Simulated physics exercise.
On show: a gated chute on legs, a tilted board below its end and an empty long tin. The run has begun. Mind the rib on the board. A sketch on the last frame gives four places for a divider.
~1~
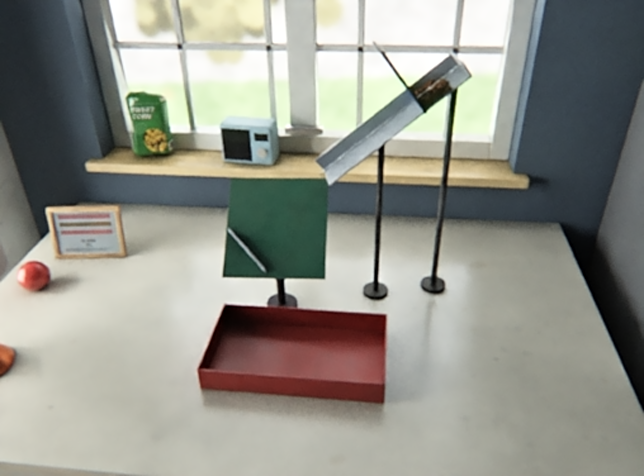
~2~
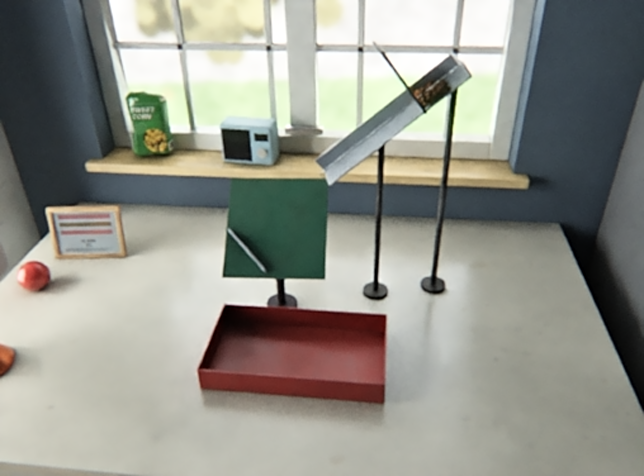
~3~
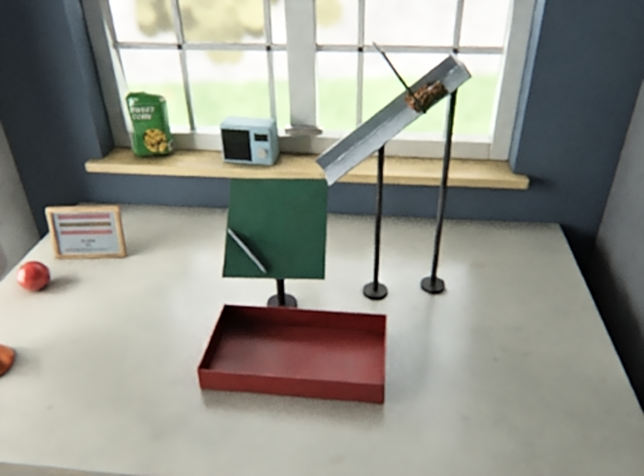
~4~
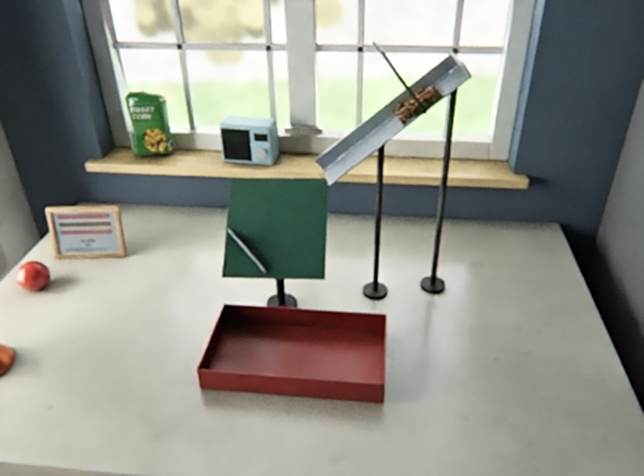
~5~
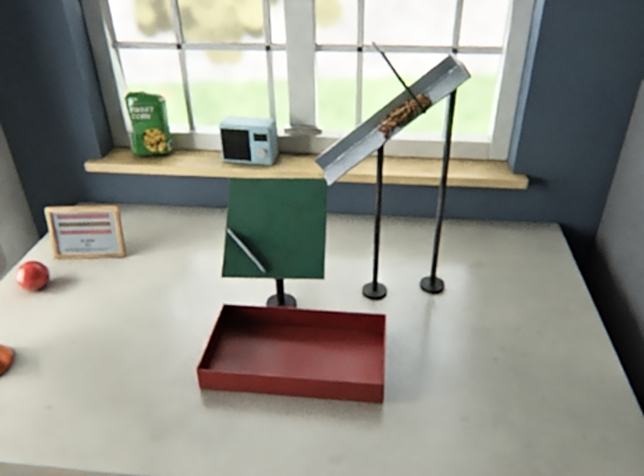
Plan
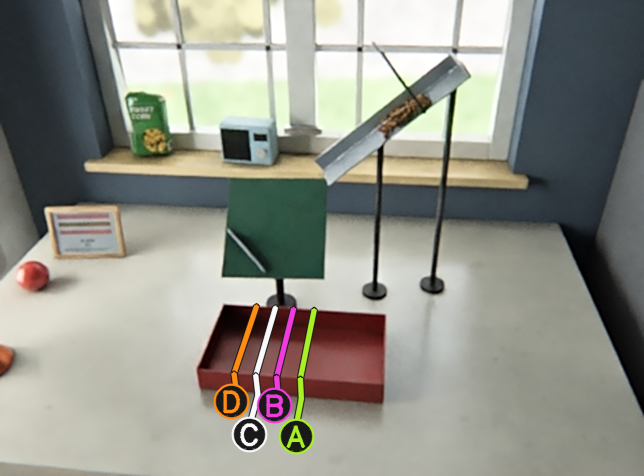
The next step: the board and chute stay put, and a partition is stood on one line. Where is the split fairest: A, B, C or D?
Best: B.
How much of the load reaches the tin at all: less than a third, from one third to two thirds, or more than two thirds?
It is more than two thirds.
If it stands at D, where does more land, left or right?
The right side.
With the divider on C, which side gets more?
More lands on the right.
On the marked copy, line A crosses the front rim at (300, 378); line B crosses the front rim at (276, 376); line C crosses the front rim at (255, 374); line D crosses the front rim at (234, 372).
For line A, of what is caught, almost all on the left of the divider, just a few on the right.
For line B, of what is caught, roughly half on the left of the divider, roughly half on the right.
For line C, of what is caught, about a tenth on the left of the divider, almost all on the right.
For line D, of what is caught, just a few on the left of the divider, almost all on the right.
